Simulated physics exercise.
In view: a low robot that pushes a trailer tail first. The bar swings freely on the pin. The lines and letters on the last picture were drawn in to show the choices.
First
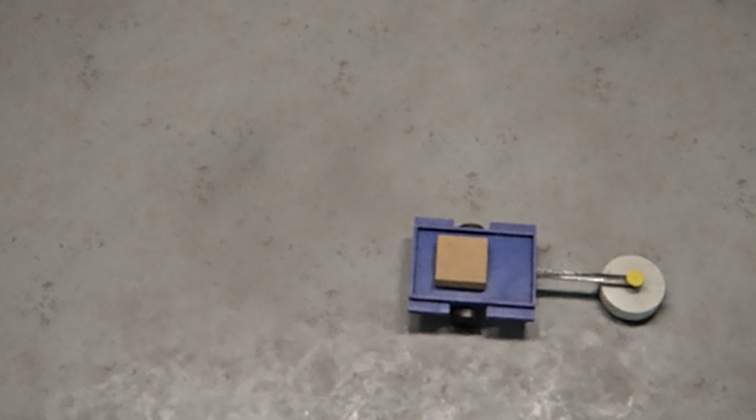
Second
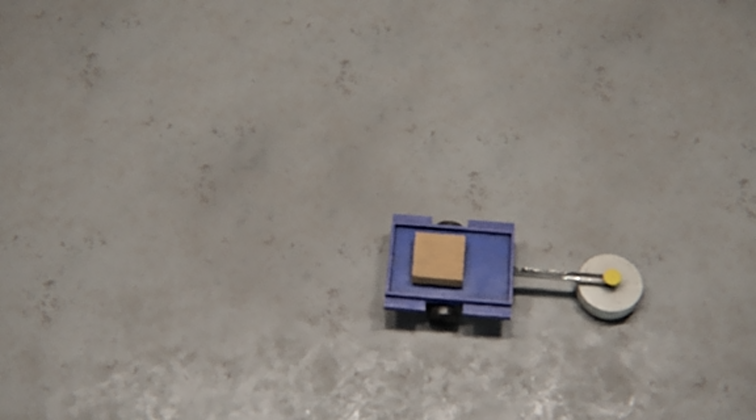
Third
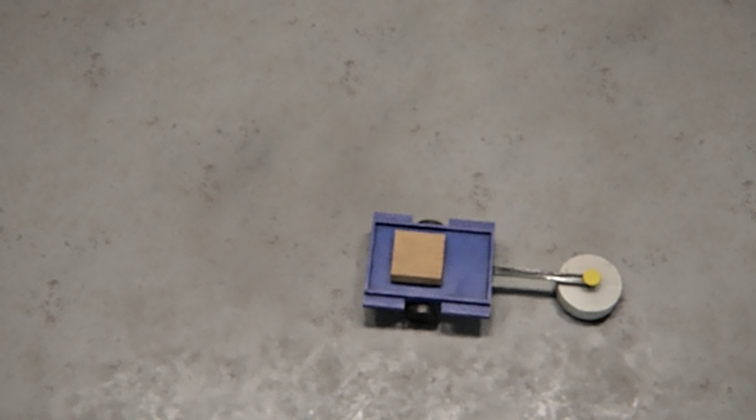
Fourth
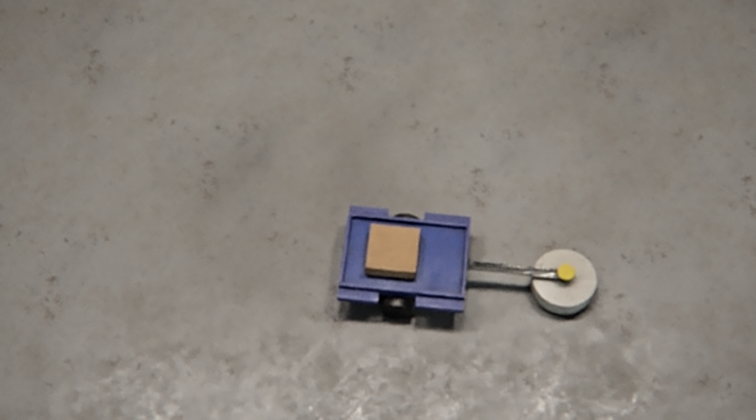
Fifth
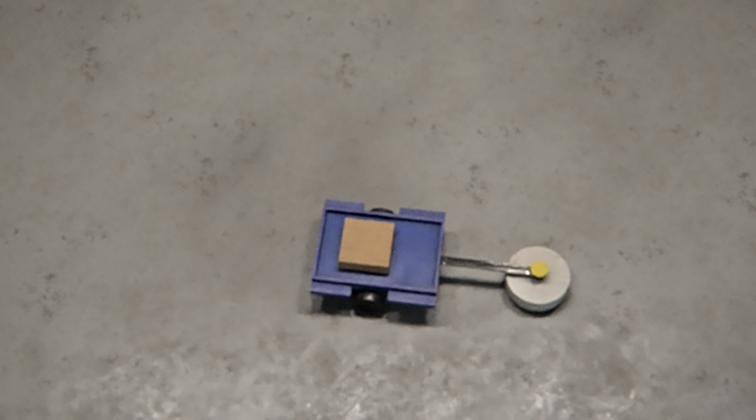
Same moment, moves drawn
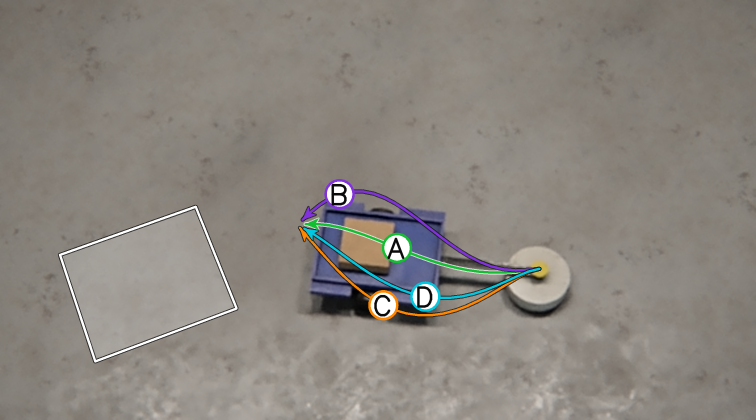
A blue cart carrying a tan block moves left as a white round robot pushes it.
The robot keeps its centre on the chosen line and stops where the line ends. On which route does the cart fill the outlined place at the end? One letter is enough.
B is the one.
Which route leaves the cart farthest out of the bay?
C is the worst.
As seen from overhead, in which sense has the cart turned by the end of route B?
Anticlockwise.
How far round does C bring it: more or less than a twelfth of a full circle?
More.
On the copy, A from (540, 269) via (420, 257) to (306, 224); B from (540, 269) via (414, 216) to (303, 220); C from (540, 269) via (407, 313) to (300, 228); D from (540, 269) via (413, 294) to (304, 229); the bay at (147, 281).
On B. First, robot (446, 250), cart (287, 240).
Then, robot (367, 201), cart (221, 251).
Finally, robot (298, 234), cart (147, 284); the cart stands in the bay.
By contrast, A leaves the cart at (140, 221), out of the bay; C leaves the cart at (200, 127), out of the bay; D leaves the cart at (169, 155), out of the bay.
